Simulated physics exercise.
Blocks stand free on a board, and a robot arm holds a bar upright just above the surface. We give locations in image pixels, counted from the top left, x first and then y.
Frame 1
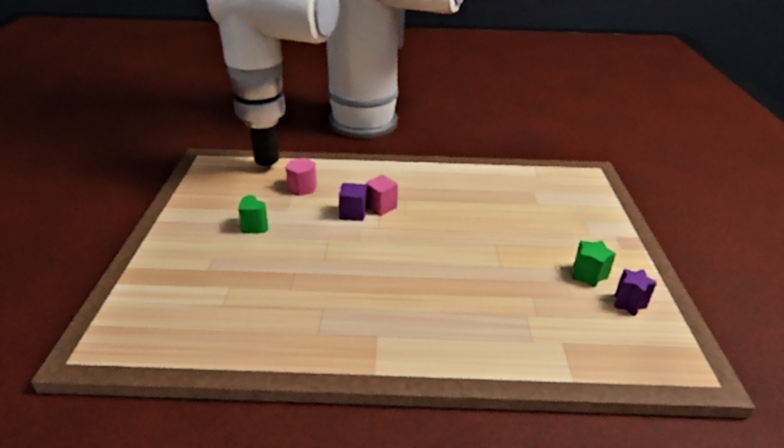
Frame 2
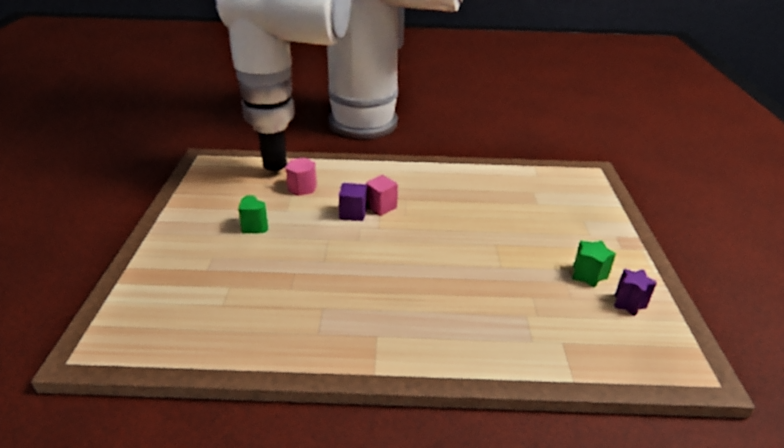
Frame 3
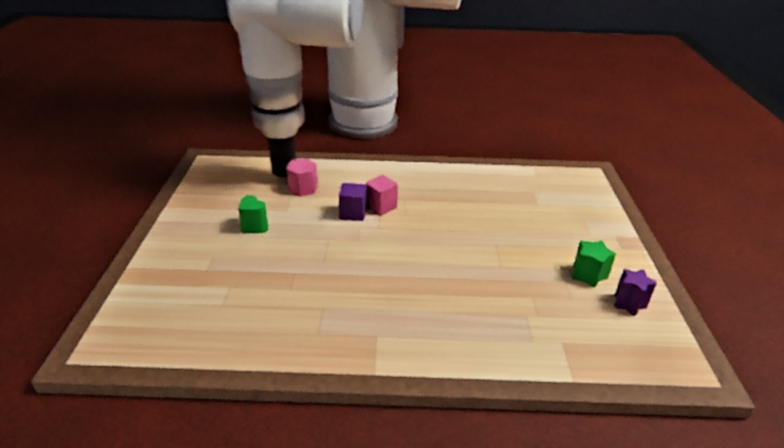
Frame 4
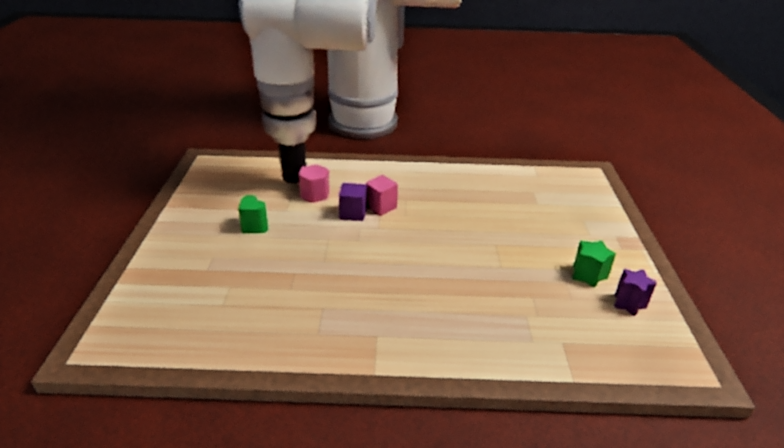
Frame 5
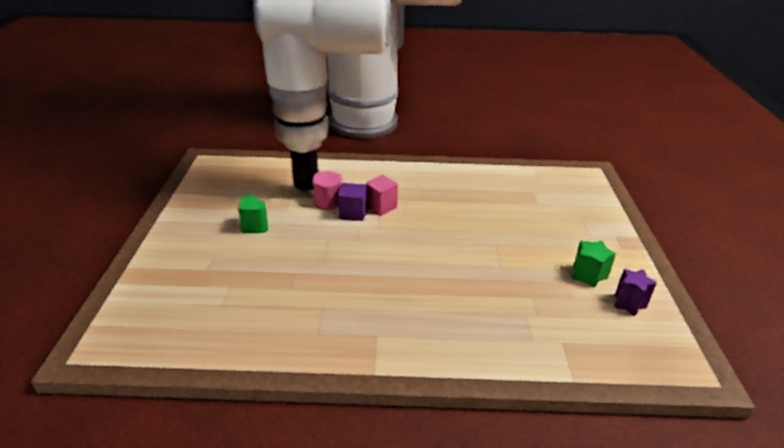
A robot arm moved its dark bar to the right along the back of a wooden board, nudging a pink block a short way until it sat close beside the purple and pink blocks.
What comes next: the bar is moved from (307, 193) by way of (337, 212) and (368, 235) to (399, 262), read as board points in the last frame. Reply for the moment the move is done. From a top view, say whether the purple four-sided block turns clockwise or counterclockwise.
It ends up turned clockwise.
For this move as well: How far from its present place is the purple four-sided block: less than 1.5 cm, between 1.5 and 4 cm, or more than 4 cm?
Over 4 cm.
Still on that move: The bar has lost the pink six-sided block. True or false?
My answer: True.
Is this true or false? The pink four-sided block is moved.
That claim is true.
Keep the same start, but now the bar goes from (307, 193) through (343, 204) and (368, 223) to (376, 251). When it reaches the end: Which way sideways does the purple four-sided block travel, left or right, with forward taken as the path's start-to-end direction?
Facing from start to end, it shifts left.
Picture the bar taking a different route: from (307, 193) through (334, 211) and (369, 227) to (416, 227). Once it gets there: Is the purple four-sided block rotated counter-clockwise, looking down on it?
No, that is not what happens.
On the path given first. One third of the way, bar (337, 204); pink six-sided block (364, 192), turned 45° anticlockwise; purple four-sided block (389, 201), turned 30° clockwise; pink four-sided block (388, 183), turned 20° anticlockwise.
Two thirds of the way, bar (369, 227); pink six-sided block (388, 198), turned 95° anticlockwise; purple four-sided block (419, 205), turned 55° clockwise; pink four-sided block (391, 182), turned 35° anticlockwise.
At the end, bar (399, 253); pink six-sided block (388, 198), turned 95° anticlockwise; purple four-sided block (419, 205), turned 55° clockwise; pink four-sided block (391, 182), turned 35° anticlockwise.
